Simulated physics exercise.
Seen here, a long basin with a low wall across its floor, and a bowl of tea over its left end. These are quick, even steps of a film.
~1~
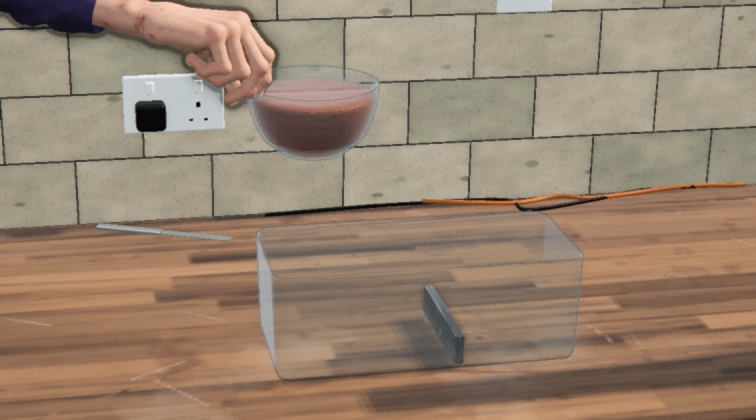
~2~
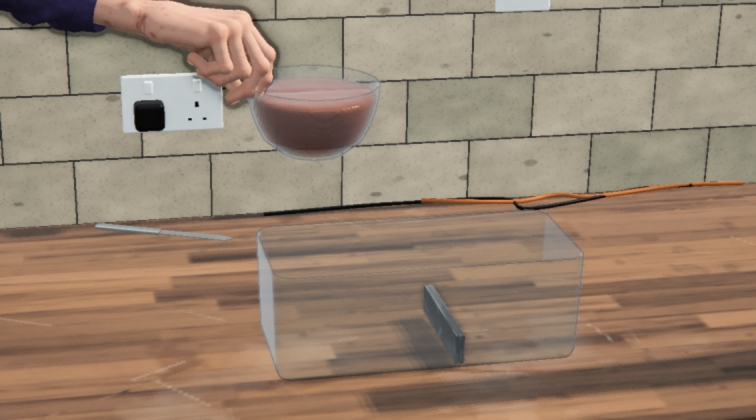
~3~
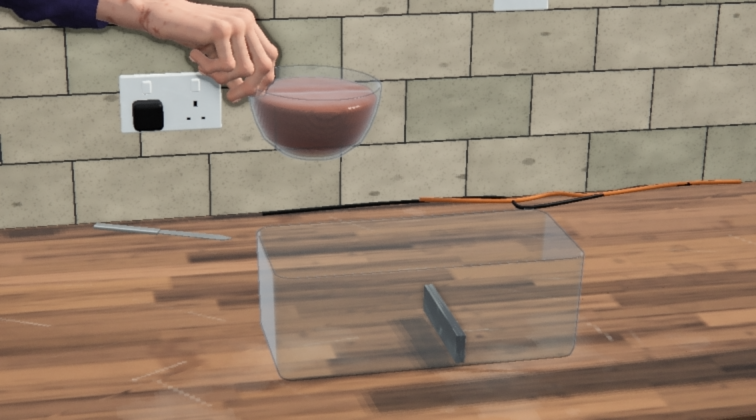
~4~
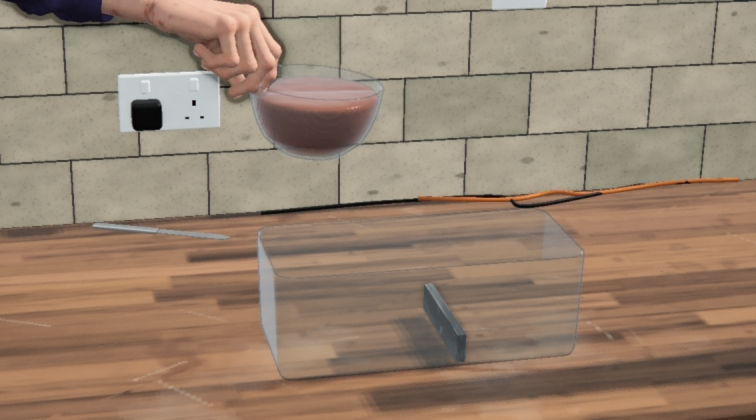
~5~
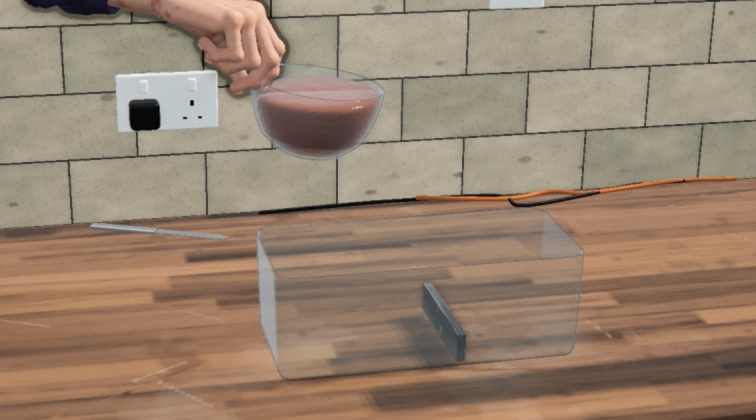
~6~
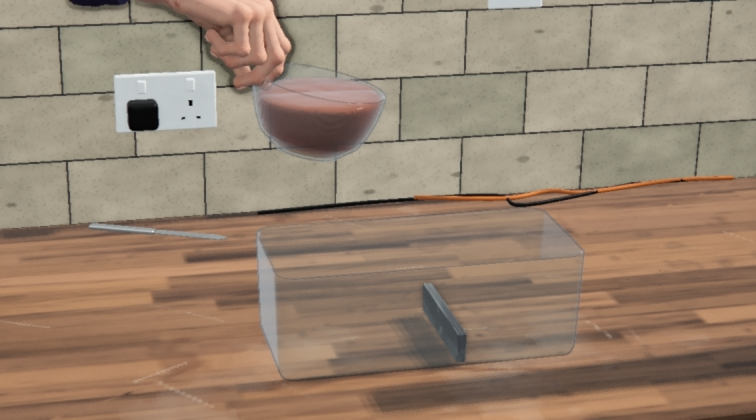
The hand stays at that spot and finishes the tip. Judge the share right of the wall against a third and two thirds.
It comes to from a third to two thirds.
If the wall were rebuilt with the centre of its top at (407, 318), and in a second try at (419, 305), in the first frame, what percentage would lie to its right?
First some 75, then 75 per cent.
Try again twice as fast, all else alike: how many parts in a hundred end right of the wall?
About 35 per cent.
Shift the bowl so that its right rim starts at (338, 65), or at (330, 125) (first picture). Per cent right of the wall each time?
The first gives 5 %, the second 10 %.
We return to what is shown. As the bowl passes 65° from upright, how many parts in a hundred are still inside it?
Near 45 %.
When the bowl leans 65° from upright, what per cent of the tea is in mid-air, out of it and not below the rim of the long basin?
About 35 per cent.
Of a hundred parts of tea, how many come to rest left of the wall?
Roughly 50 in a hundred.
A moment on, the bowl is tipped part way and 45 per cent is still to pour, 9 is left of the wall and 13 right of it.
Next, the bowl is tipped right over and 2 per cent is still to pour, 40 is left of the wall and 50 right of it.
Then the bowl is tipped right over and 0 per cent is still to pour, 48 is left of the wall and 51 right of it.
Later the bowl is tipped right over and 0 per cent is still to pour, 48 is left of the wall and 51 right of it.
In the end 48 per cent lies left of the wall, 51 right of it and 1 outside.
